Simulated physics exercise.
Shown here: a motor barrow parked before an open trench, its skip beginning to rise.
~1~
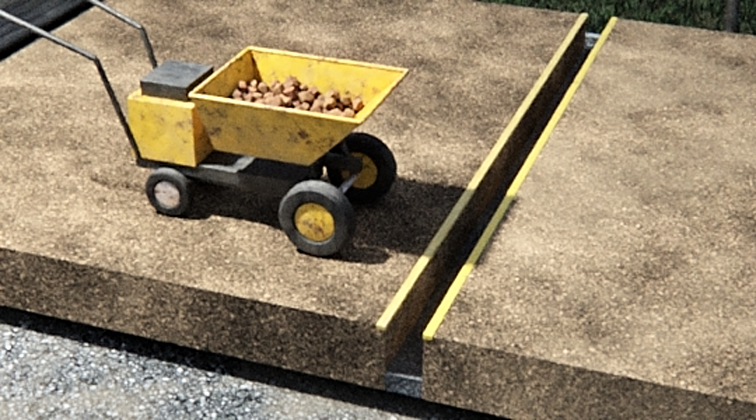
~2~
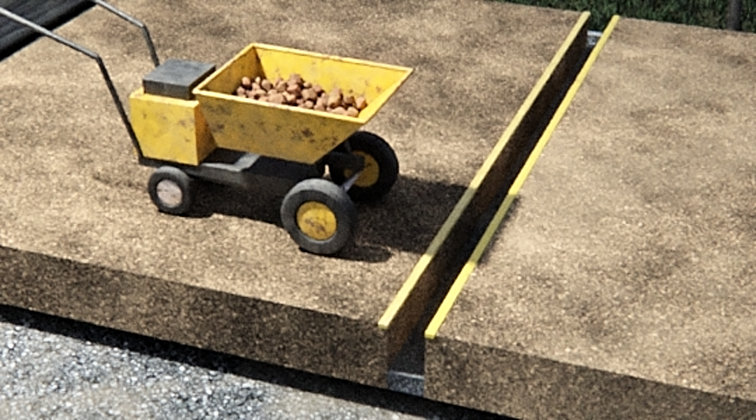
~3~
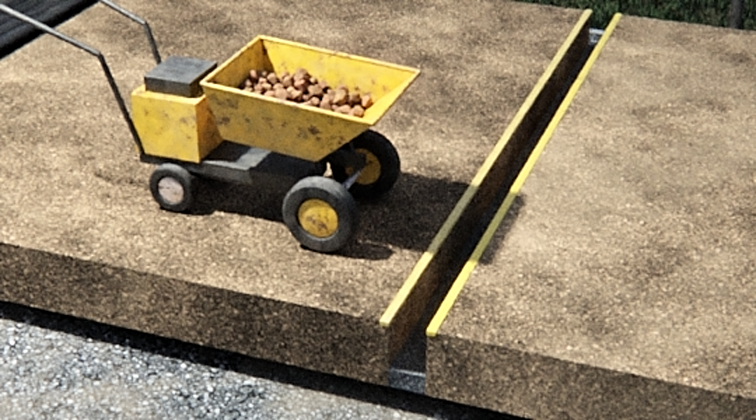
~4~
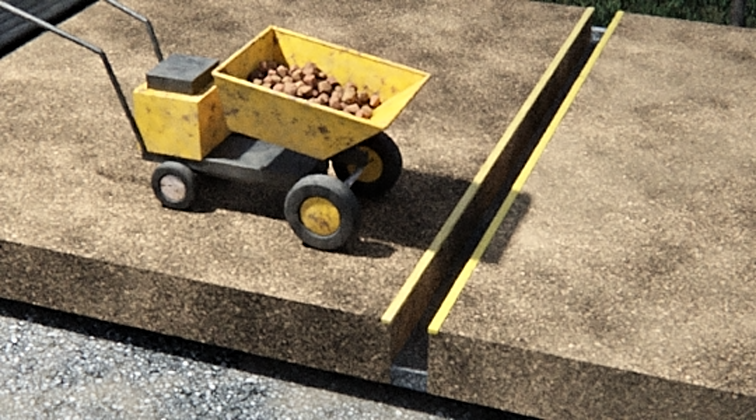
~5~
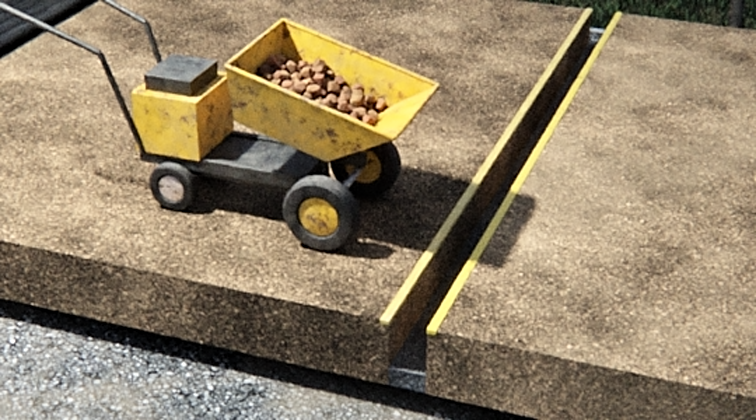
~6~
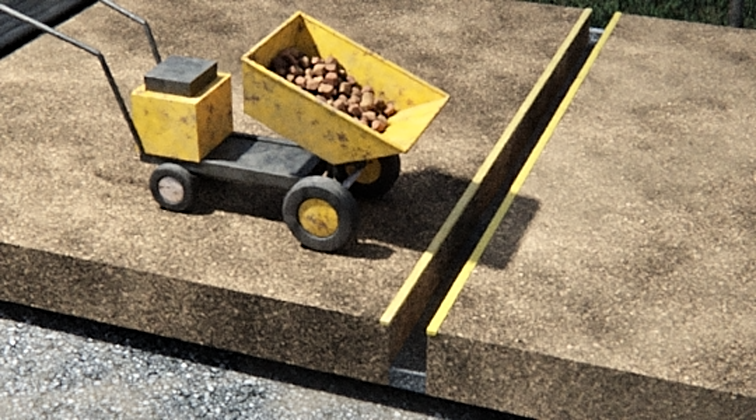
Beside a narrow trench, a yellow motor barrow's skip of brown clods tilts up toward the right.
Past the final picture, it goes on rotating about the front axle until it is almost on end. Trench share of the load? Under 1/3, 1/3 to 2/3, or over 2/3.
I reckon it's the middle case, with the trench getting one-third to two-thirds.
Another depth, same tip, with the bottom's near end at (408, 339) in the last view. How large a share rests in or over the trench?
The share comes to around 20 percent.
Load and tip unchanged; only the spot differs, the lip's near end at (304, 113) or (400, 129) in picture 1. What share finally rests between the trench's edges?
Close to 50 in a hundred, and close to 0 in a hundred.
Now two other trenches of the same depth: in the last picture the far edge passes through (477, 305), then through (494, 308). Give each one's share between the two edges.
First try: About 90 %; second try: About 100 %.
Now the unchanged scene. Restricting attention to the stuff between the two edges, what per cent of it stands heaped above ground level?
About 0 per cent.
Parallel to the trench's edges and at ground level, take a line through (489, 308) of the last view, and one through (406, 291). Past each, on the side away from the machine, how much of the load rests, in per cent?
I'd say some 30 in a hundred, and after that 100 in a hundred.
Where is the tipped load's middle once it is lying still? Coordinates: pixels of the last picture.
Roughly pixel (482, 238).
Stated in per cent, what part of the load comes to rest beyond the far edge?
I'd put it at some 50 per cent of the load.
Shortly afterwards, skip tipped steeply; the whole lot in the skip.
Next, skip tipped right over; near a third in the skip; near a quarter in or heaped over the trench; near half beyond it.
Some moments later, skip tipped right over; only a few in the skip; near half in or heaped over the trench; near half beyond it.
In the end, skip tipped right over; near half in or heaped over the trench; near half beyond it.
